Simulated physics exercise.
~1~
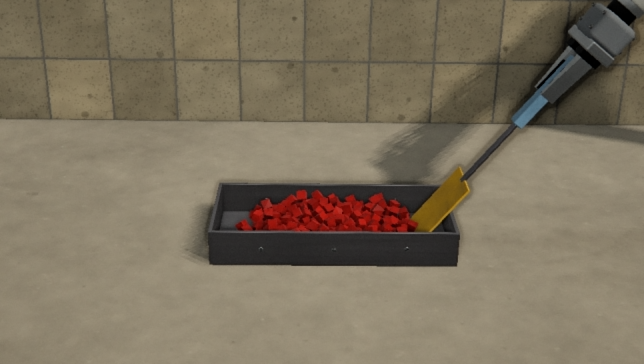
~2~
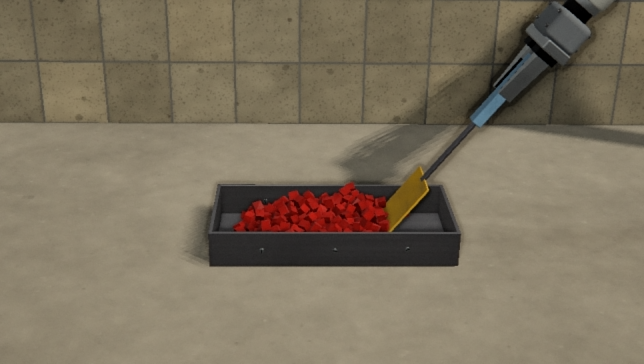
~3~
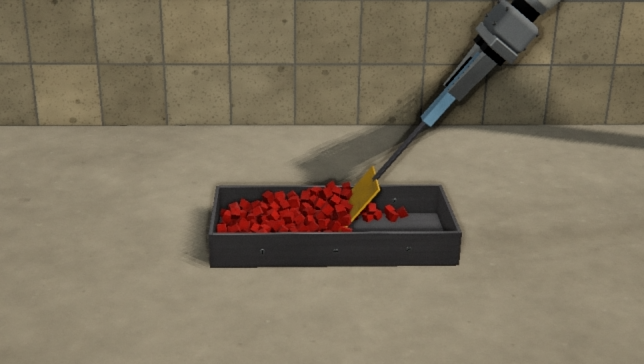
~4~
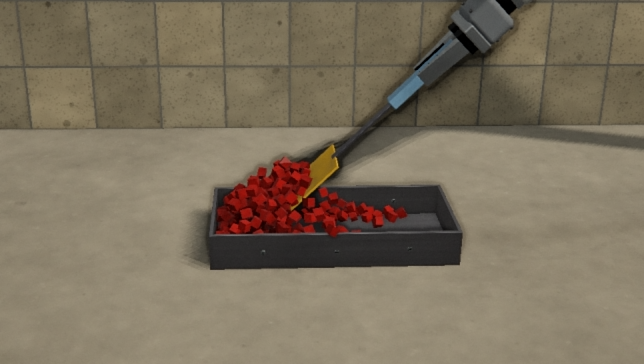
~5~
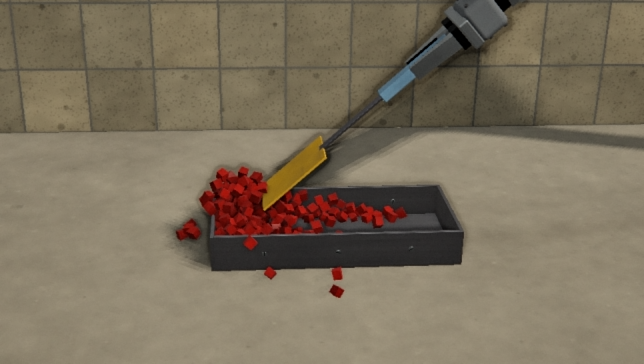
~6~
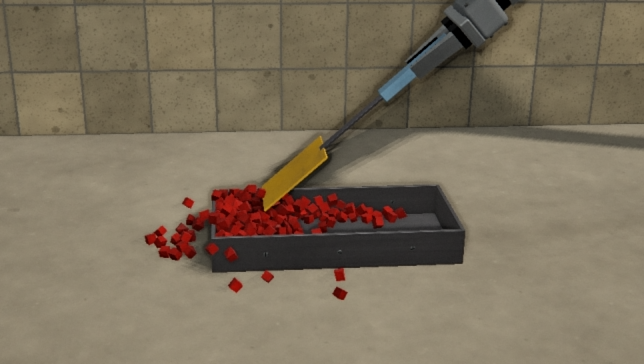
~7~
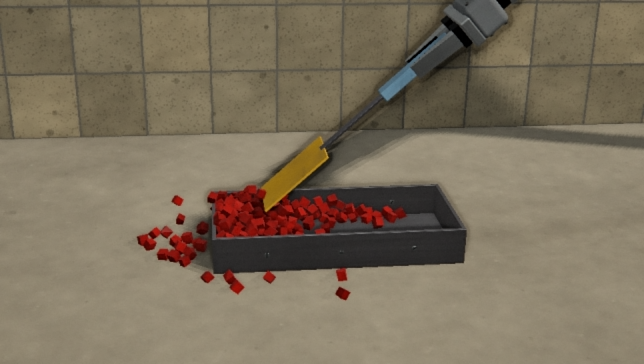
At first, a robotic arm holds a yellow-bladed turner at the right end of a dark trough filled with small red cubes, set on a pale surface before a tiled wall. The blade sweeps left through the trough, pushing the cubes into a growing heap and leaving a few behind it. Near the left end, the turner lifts and tilts, and the heap rises above the rim. Cubes then spill over the left end and front side, scattering across the surface. The turner stops, and the cubes settle, most still inside the trough and some lying outside.
